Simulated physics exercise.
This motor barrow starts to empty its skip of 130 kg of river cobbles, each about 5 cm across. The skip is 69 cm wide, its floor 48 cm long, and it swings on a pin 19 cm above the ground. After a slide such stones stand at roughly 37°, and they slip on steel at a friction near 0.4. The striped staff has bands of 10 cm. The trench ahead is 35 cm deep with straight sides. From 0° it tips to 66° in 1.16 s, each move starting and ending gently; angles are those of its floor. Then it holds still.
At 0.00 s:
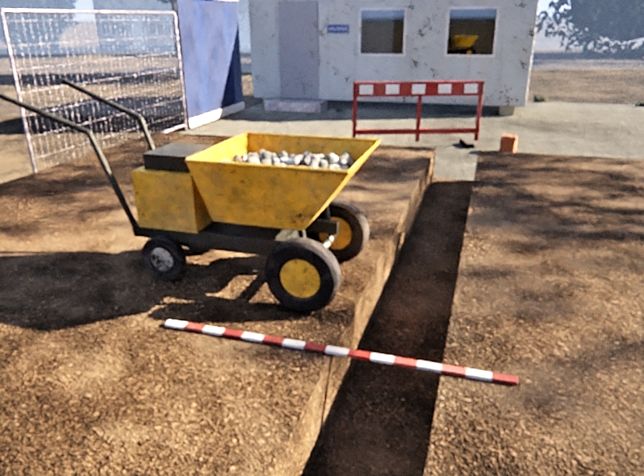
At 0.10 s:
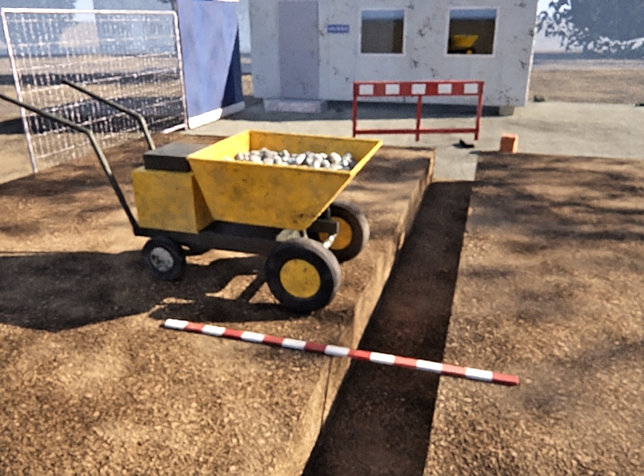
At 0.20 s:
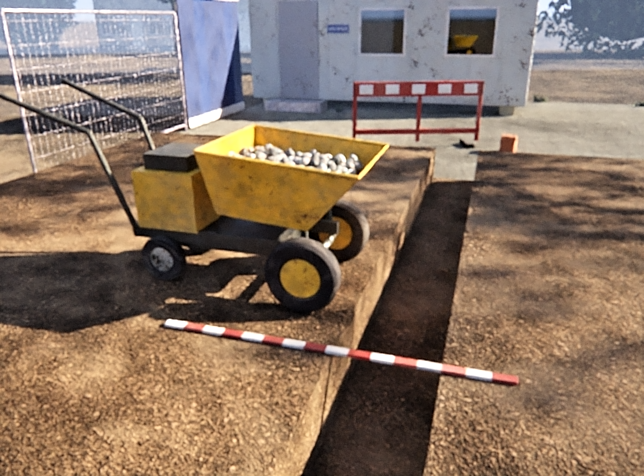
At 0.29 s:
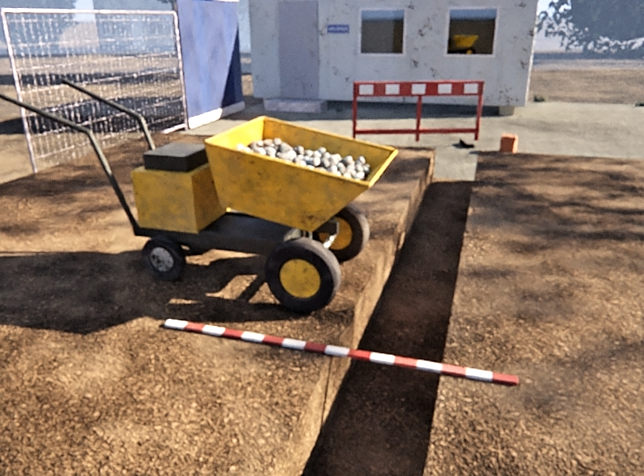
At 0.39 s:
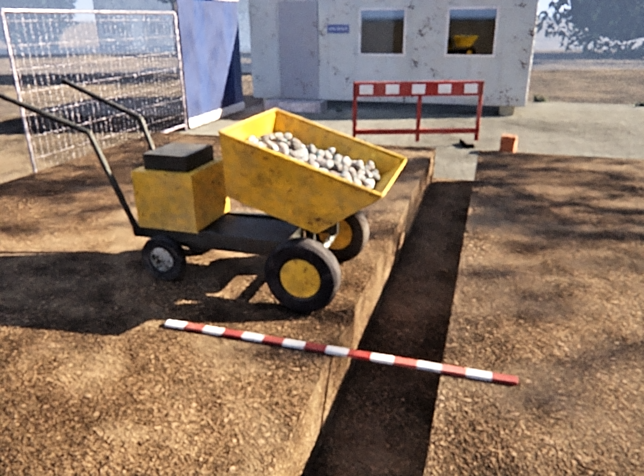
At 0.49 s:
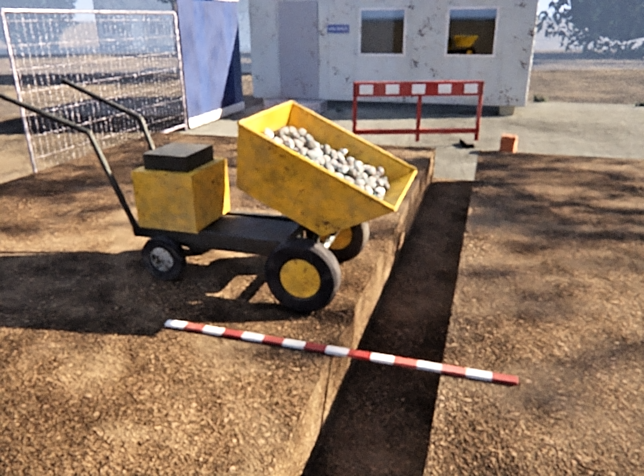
The footage shows a yellow motor barrow loaded with grey stones beside a straight trench, a striped staff lying across it; the skip gradually tilts forward to the right, its rear rising and front lip lowering, while the wheels stay still.
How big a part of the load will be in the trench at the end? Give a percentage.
Close to 56 in a hundred.
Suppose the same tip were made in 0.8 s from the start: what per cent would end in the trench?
In that case some 50 per cent.
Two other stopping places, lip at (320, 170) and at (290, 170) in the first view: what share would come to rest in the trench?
Near 85 per cent from the first place, 100 from the second.
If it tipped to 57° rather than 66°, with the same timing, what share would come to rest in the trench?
Then about 25 per cent.
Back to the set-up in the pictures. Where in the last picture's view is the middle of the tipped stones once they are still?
Near (445, 330).
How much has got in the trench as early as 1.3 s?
Some 5 per cent.
After 0.9 s the floor is at 56°; 100 % in the skip; the foremost stones are at (421, 235).
After 1.3 s the floor is at 66°; 77 % in the skip, 7 % in the trench, 17 % past the trench; the foremost stones are at (500, 305).
After 1.6 s the floor is at 66°; 45 % in the skip, 13 % in the trench, 42 % past the trench; the foremost stones are at (580, 304).
After 3.6 s the floor is at 66°; 0 % in the skip, 56 % in the trench, 44 % past the trench; the foremost stones are at (629, 303).
